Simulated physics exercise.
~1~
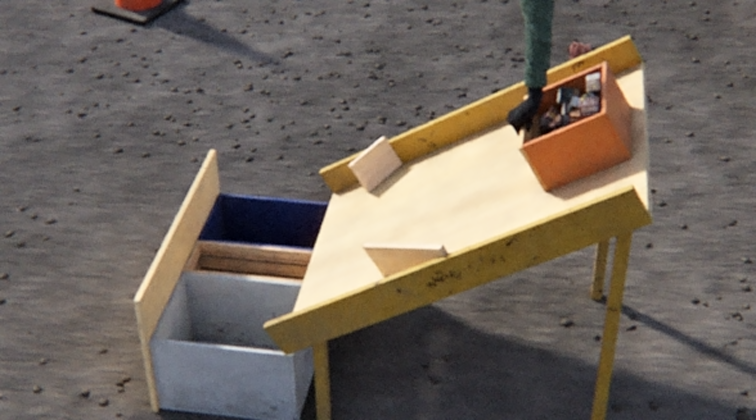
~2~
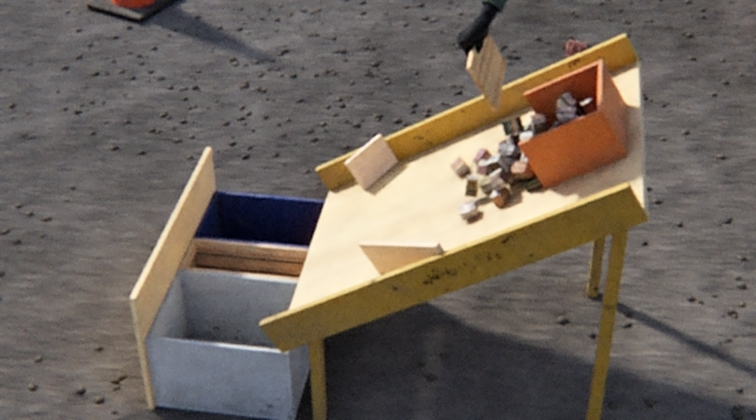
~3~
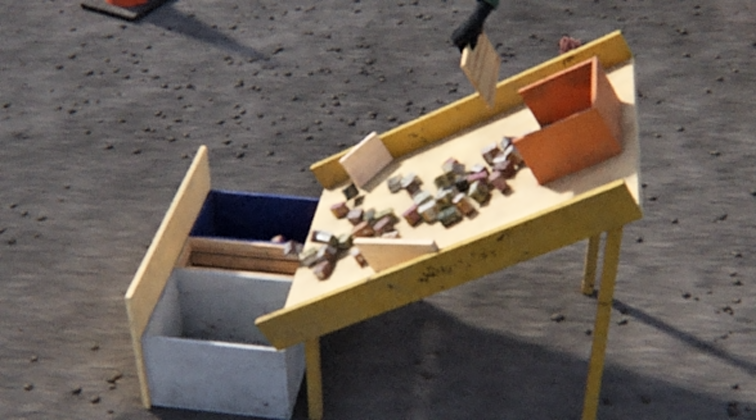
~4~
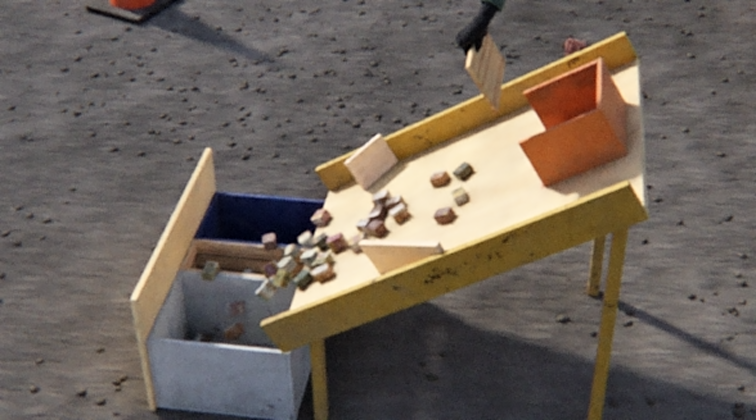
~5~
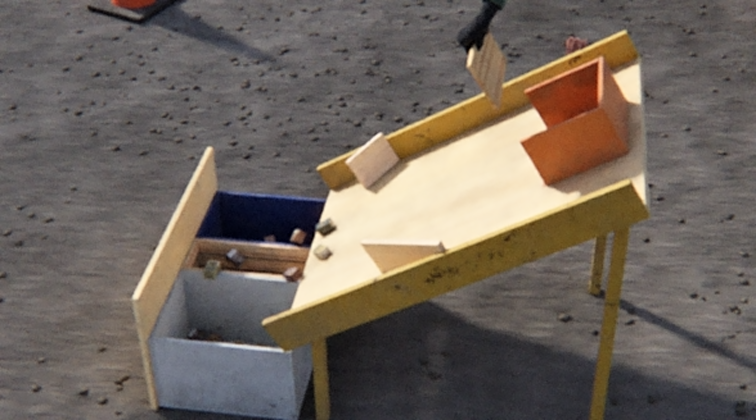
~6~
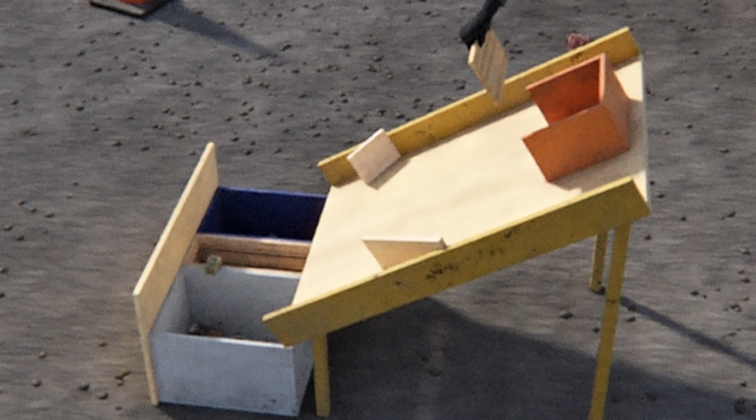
Small cartons spilled from an orange pen once a gloved hand lifted its wooden gate clear, tumbled left down the sloping table past two angled boards, and dropped off the low edge into the catchers, leaving the pen and table empty.
